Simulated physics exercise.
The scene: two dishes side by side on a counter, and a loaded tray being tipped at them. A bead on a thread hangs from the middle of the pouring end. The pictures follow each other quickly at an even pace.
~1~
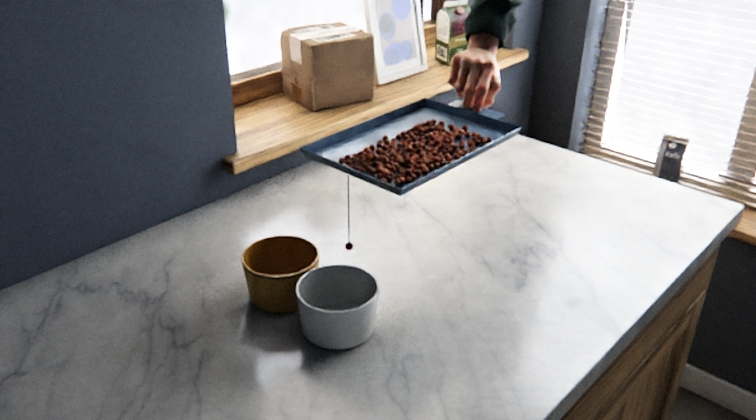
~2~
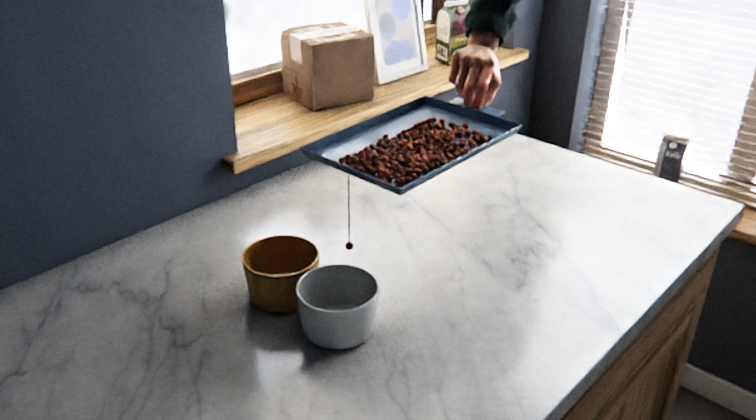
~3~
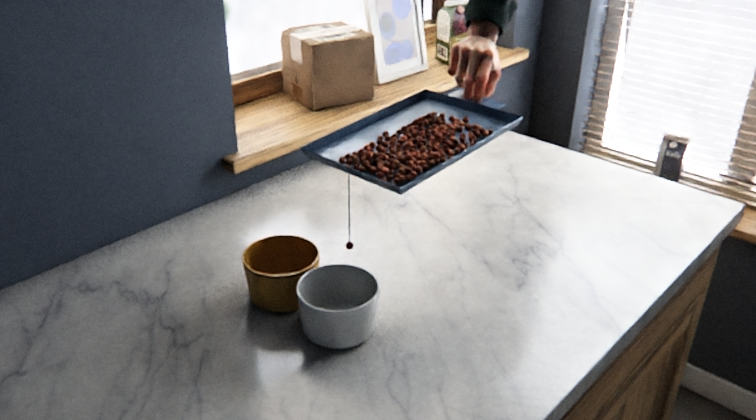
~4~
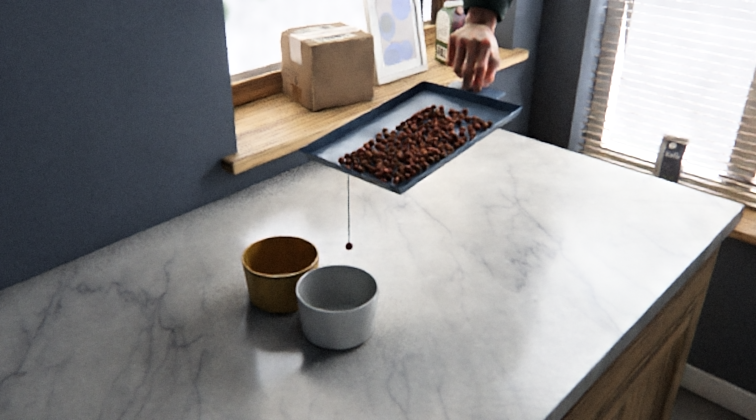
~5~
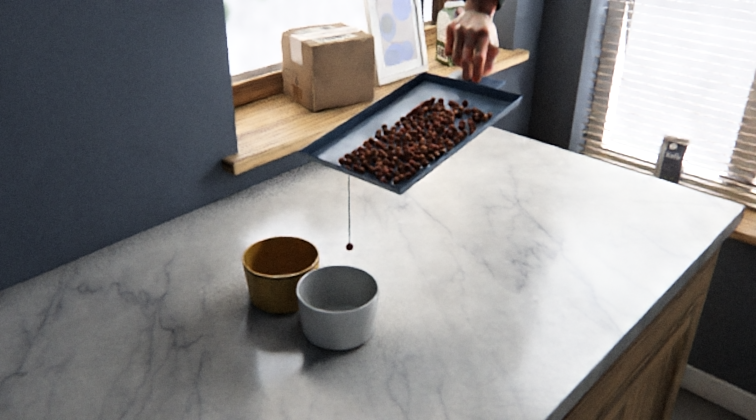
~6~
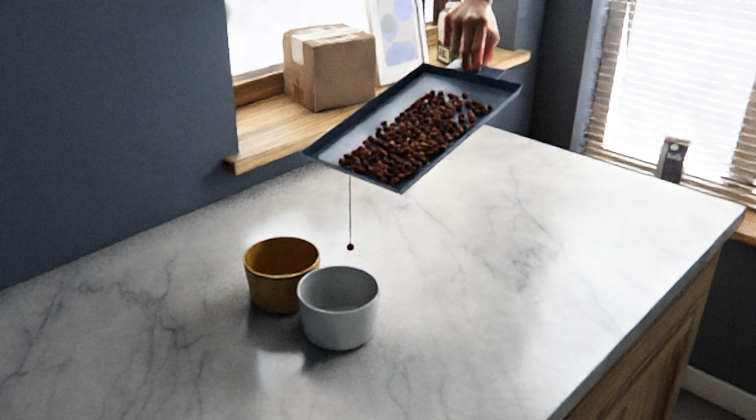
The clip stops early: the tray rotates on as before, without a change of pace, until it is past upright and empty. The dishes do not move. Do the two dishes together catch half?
The two hold over half of the load.
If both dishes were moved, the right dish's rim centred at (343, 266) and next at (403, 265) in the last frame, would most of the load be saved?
One: Over half. Two: Under half.
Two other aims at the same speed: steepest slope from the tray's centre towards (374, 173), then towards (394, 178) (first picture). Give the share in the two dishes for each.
Roughly 70 per cent, and 40 per cent.
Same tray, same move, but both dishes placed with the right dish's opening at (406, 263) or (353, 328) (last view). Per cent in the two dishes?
About 0 and 10 per cent.
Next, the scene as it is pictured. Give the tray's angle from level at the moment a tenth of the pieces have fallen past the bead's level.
At about 65°.
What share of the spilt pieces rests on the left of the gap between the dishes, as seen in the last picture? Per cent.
Some 30 per cent.
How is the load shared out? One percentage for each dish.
Left dish near 40 in a hundred; right dish near 50.
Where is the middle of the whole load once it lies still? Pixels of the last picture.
Near (312, 306).
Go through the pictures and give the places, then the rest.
In the first picture, corners of the pouring end at (305, 147) and (400, 186), level; middle of the load at (413, 152), clay pellets; left dish at (252, 287); right dish at (308, 322); bead on its thread at (349, 246).
In the second picture, corners of the pouring end at (305, 147) and (401, 186), level; middle of the load at (413, 150).
In the third picture, corners of the pouring end at (305, 147) and (400, 185), tipped barely, lowest at the left corner; middle of the load at (413, 147).
In the fourth picture, corners of the pouring end at (304, 149) and (399, 186), tipped a little, lowest at the left corner; middle of the load at (413, 144).
In the fifth picture, corners of the pouring end at (304, 150) and (399, 186), tipped a little, lowest at the left corner; middle of the load at (413, 140).
In the sixth picture, corners of the pouring end at (305, 151) and (400, 186), tipped a little, lowest at the left corner; middle of the load at (412, 136); left dish at (253, 287); right dish at (310, 323).
Soon after the last picture, tray tipped steeply; most on the tray; a stray few in the right dish; a stray few in the left dish; a stray few outside both; a small part in the air.
A little later, tray tipped right over; a stray few on the tray; about half in the right dish; about a third in the left dish; a small part outside both; a small part in the air.
Later still, tray tipped past a quarter turn; about half in the right dish; about half in the left dish; a small part outside both.
At rest, tray tipped past a quarter turn; about half in the right dish; about half in the left dish; a small part outside both.
